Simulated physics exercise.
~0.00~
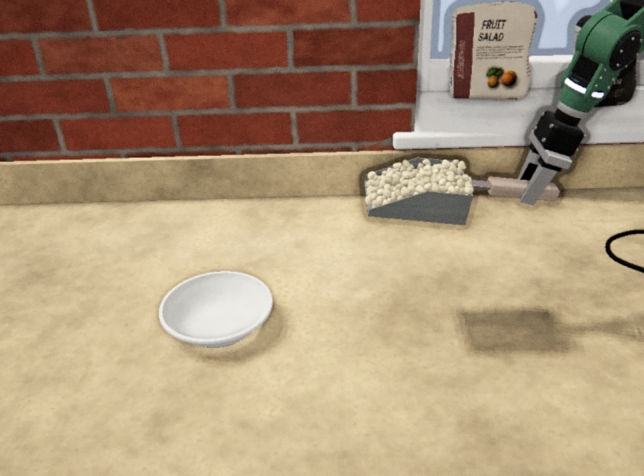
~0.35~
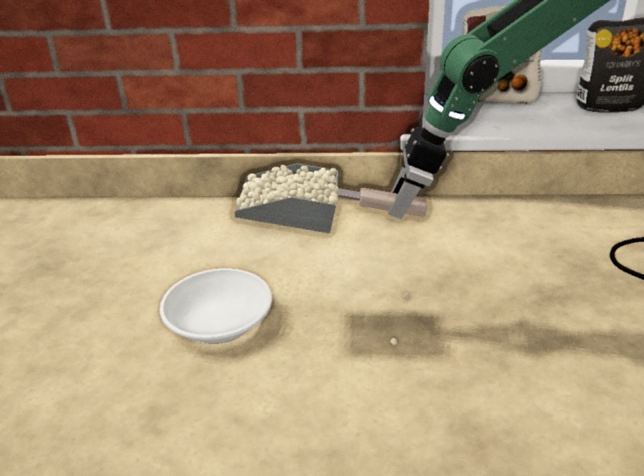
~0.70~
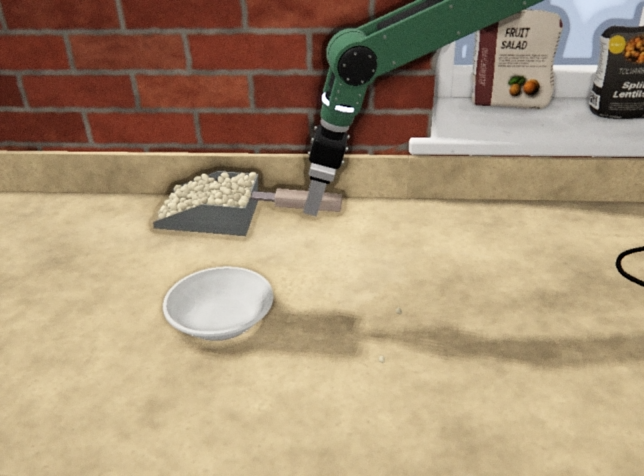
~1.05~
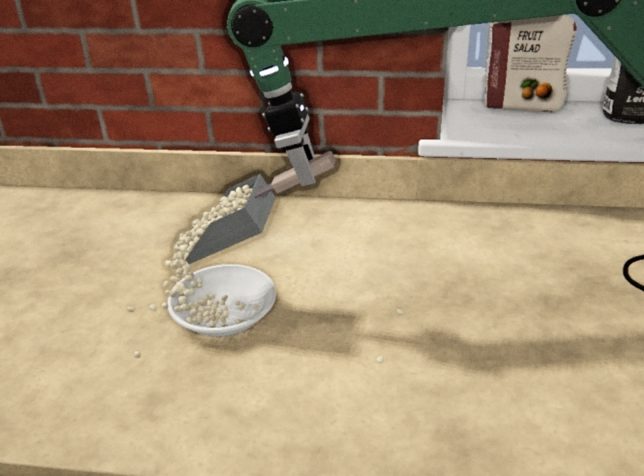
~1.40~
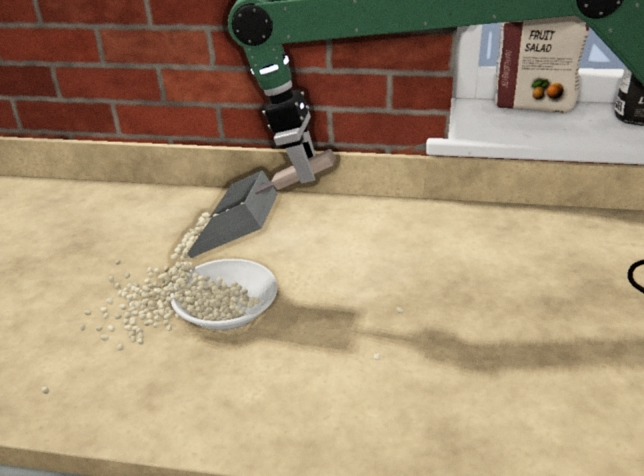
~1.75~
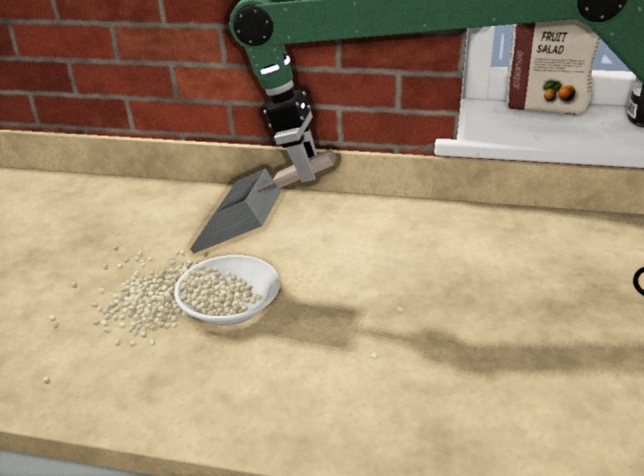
Green robot arm carrying a scoop of dried beans left, then tipping it, spilling many beside a white bowl and partly filling it.
